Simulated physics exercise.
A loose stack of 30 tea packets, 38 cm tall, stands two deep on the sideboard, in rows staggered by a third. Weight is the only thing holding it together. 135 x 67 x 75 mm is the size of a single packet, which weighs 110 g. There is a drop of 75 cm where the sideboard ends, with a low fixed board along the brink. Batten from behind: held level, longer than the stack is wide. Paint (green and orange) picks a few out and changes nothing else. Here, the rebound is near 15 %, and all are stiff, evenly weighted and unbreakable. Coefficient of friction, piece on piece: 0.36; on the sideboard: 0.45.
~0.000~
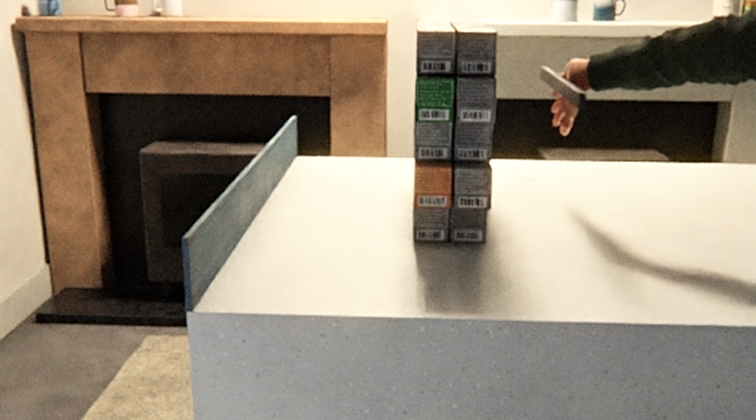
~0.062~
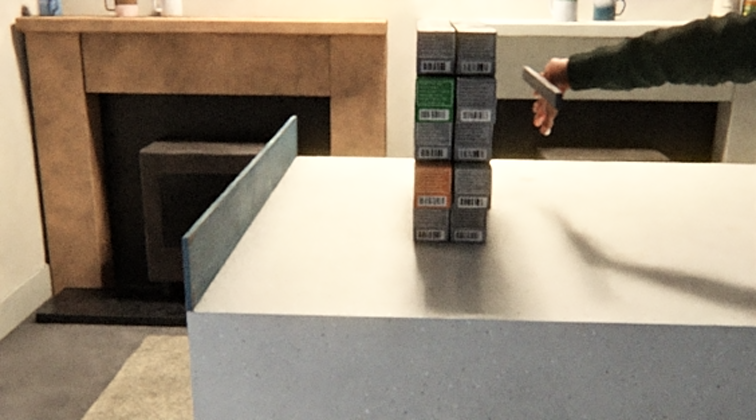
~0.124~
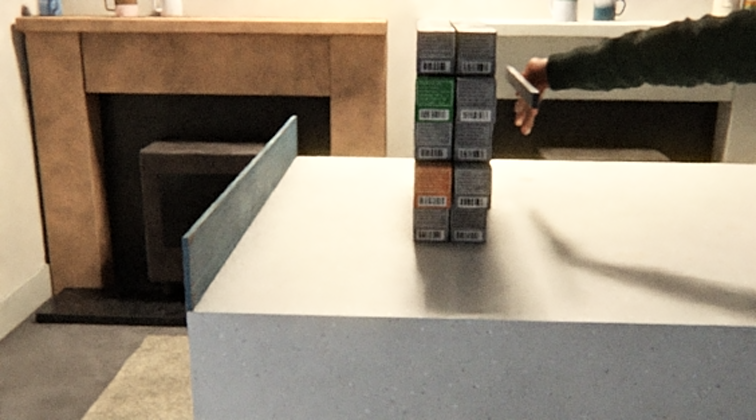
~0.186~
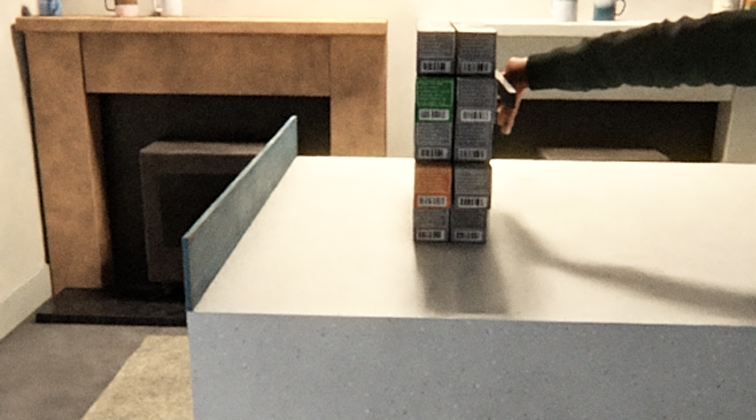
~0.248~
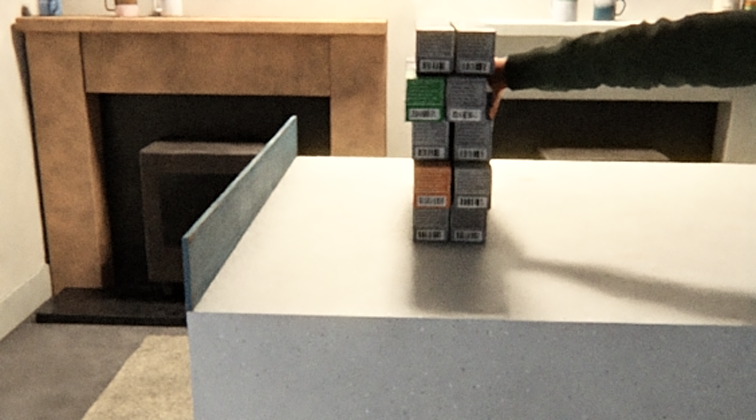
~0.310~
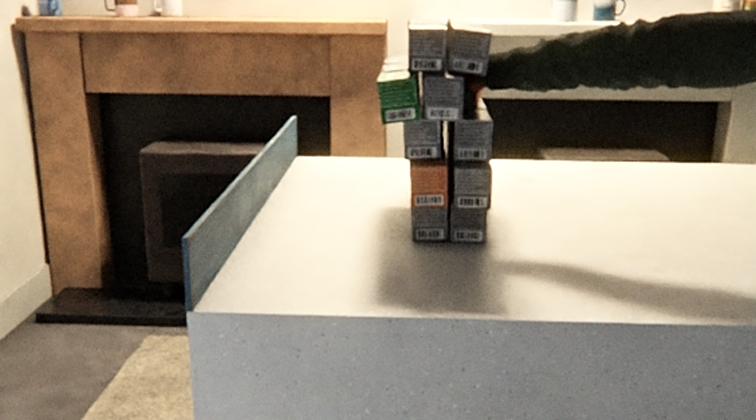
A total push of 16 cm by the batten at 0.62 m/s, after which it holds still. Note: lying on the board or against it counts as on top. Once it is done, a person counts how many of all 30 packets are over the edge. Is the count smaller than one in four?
Yes, smaller than one in four.
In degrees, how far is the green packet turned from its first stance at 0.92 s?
About 90°.
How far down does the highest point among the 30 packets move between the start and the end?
Roughly 15 centimetres lower at the end.
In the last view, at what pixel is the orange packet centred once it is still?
I'd say its middle settles close to (349, 221).
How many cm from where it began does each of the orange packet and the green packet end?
Estimate: Orange near 16 cm, green near 38 cm.
After 0.42 s, none of the 30 packets over the edge, 21 disturbed; green packet 42° from how it stood, 29 mm lower; orange packet 14° from how it stood.
After 0.58 s, none of the 30 packets over the edge, 20 disturbed; green packet on its side; orange packet 41° from how it stood.
After 0.92 s, 2 of the 30 packets over the edge; green packet on its side; orange packet on its side.
In the end (1.4 s), 2 of the 30 packets over the edge; green packet on its side; orange packet on its side. That is 7 per cent. From the last view, middles, green packet near (263, 227), orange packet near (349, 221).
